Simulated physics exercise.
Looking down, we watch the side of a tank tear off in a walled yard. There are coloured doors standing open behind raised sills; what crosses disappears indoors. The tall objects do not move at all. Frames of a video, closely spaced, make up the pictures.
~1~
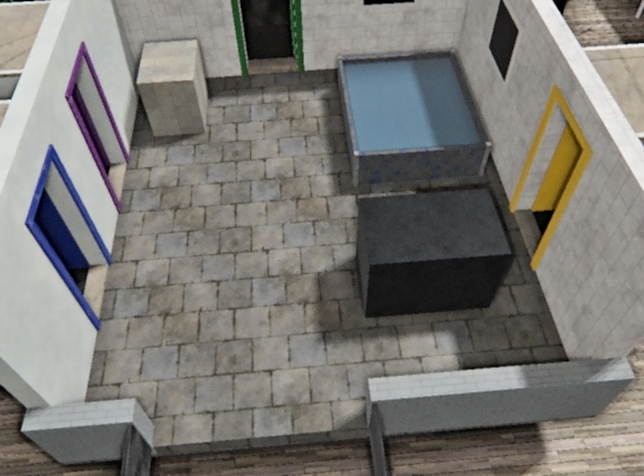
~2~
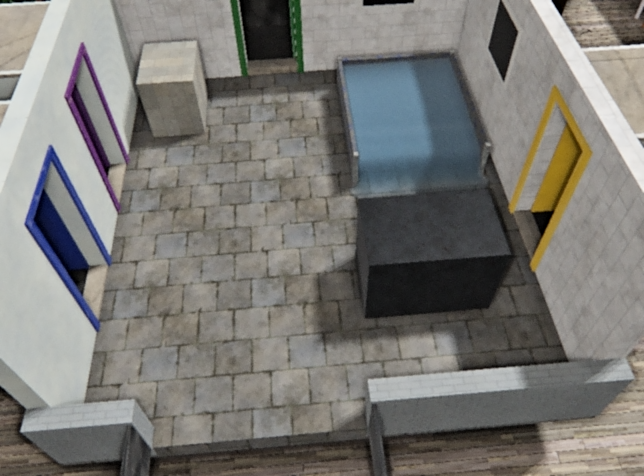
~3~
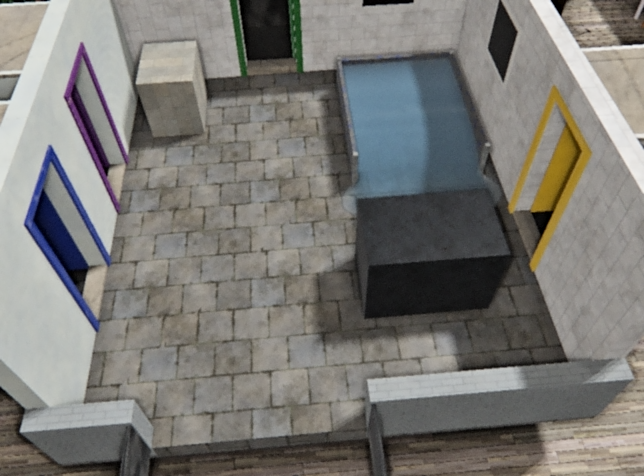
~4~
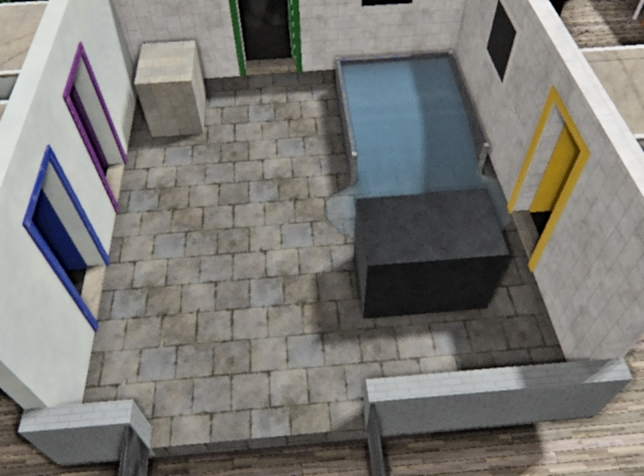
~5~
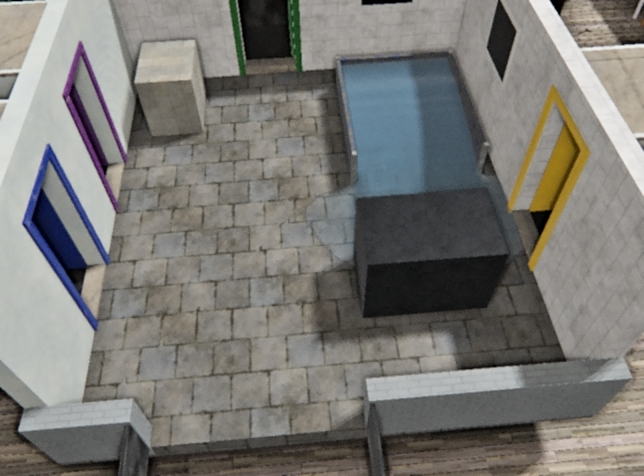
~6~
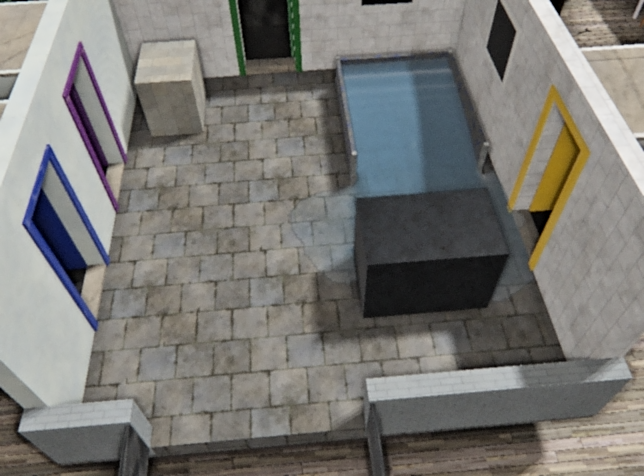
The clip shows a walled yard with coloured doorways, where the near side of a water-filled tank gives way and water pours out toward a dark block, then spreads thinly over the paving around it while the blocks stay still.
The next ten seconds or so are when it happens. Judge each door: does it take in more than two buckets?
Blue door: Over two buckets; purple door: Over two buckets; yellow door: Over two buckets; green door: At most two buckets.
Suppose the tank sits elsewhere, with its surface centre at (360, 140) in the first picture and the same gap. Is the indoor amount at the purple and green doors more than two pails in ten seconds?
The way I see it, purple door doesn't reach the threshold while green door doesn't reach the threshold.
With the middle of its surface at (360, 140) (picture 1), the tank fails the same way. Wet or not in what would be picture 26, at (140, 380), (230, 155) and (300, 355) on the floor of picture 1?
The first spot ends up sodden, the second left untouched and the third sodden.
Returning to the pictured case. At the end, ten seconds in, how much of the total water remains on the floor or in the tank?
Some 64 per cent.
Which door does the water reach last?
My answer: The one in green.
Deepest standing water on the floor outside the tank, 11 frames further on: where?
I'd go with (406, 239) as the deepest place.
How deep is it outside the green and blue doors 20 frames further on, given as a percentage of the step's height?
The first sits near 0 in a hundred and the second near 240 in a hundred.
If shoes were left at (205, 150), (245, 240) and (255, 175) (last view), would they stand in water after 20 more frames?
As listed, the points end up soaked, soaked and soaked.
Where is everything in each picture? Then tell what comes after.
The tank at (408, 103) is whole and still, in the first picture.
The front is at a hidden place, out from the gap at (418, 169), in the second picture.
The front is at a hidden place, out from the gap at (418, 171), in the third picture.
Water pours out at (416, 172) and has run to (509, 214), in the fourth picture.
Water pours out at (416, 172) and has run to (520, 243), in the fifth picture.
Water pours out at (416, 172) and has run to (501, 294), in the sixth picture.
A moment on, water covers 20 % of the floor; the blue door not reached, the purple door not reached, the yellow door under two buckets in, the green door not reached.
Next, water covers 40 % of the floor; the blue door not reached, the purple door not reached, the yellow door far over two buckets in, the green door not reached.
Then, water covers 70 % of the floor; the blue door over two buckets in, the purple door under two buckets in, the yellow door far over two buckets in, the green door not reached.
Later, water covers 75 % of the floor; the blue door far over two buckets in, the purple door over two buckets in, the yellow door far over two buckets in, the green door not reached.
In the end, water covers 95 % of the floor; the blue door far over two buckets in, the purple door over two buckets in, the yellow door far over two buckets in, the green door wet at the sill, nothing in.
